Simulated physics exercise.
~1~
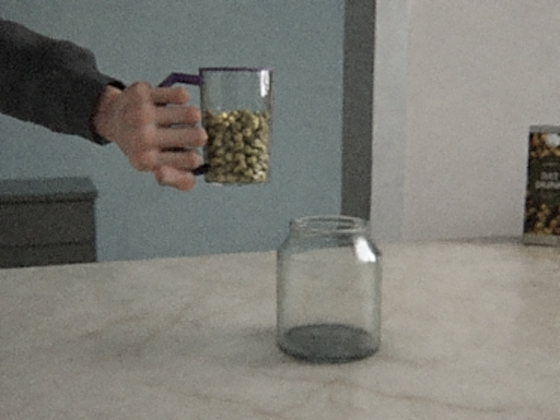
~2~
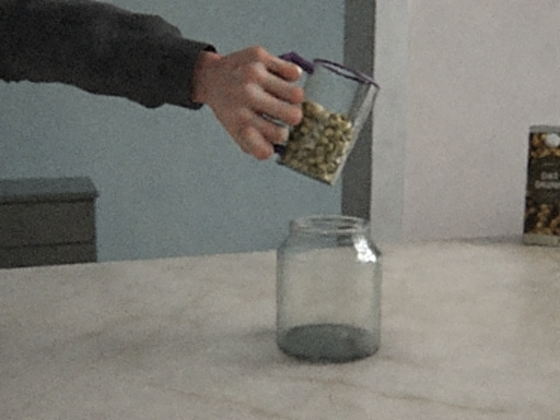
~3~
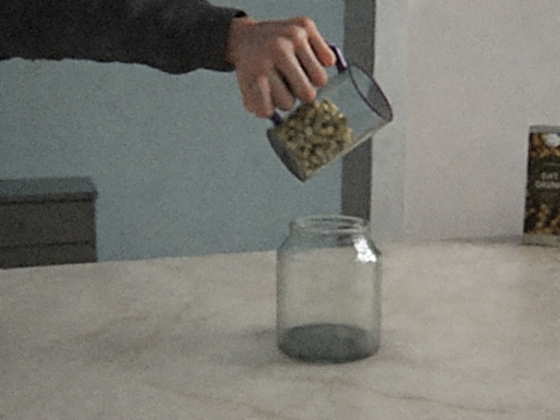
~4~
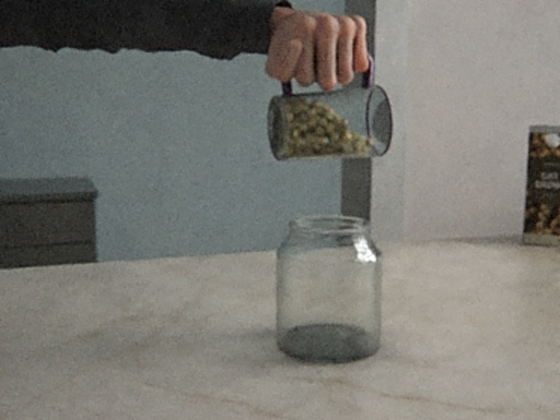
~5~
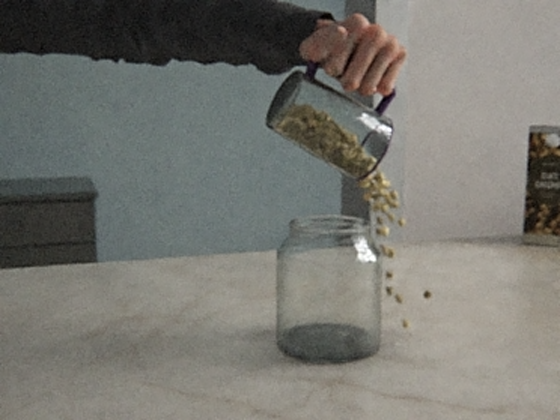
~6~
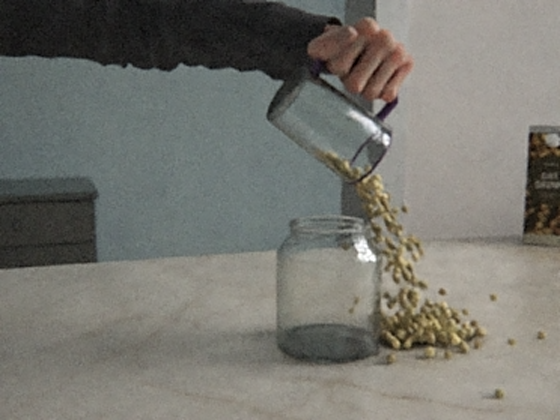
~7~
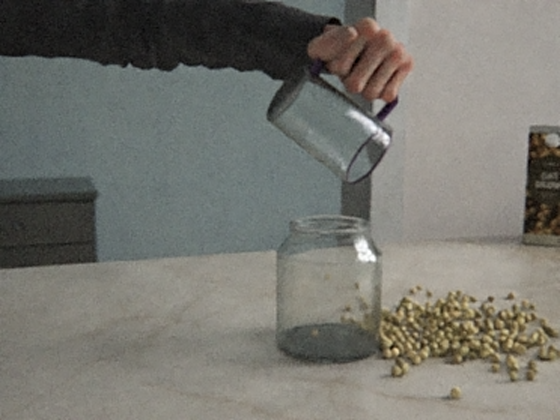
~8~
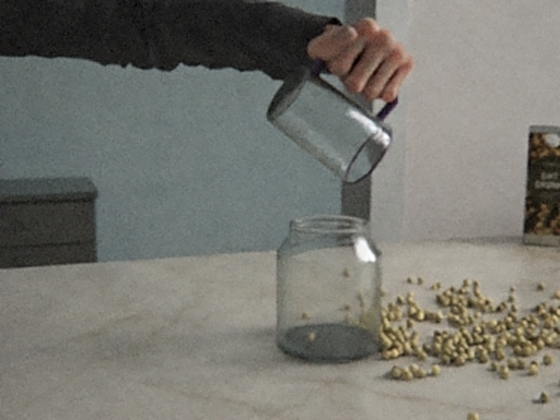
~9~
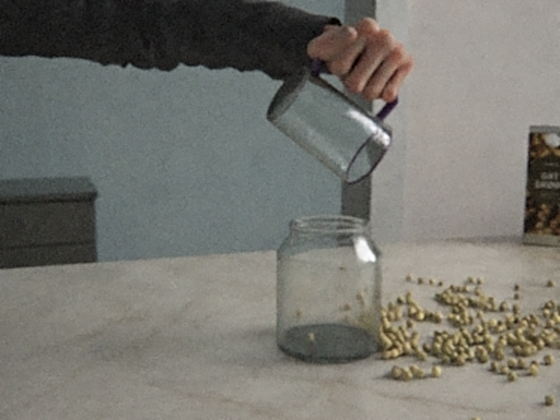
At first, a hand at the left holds a clear measuring cup partly filled with pale soya beans, above and to the left of an empty glass jar on a marbled table. The hand moves right and tips the cup over the jar until it lies on its side. Tilted further, the cup lets the beans slide from its lip, and they fall past the jar's right side. The stream thickens, piling beans beside the jar and scattering them rightward. Finally, the emptied cup hangs steeply tilted, the beans lie spread across the table, and the jar remains empty.
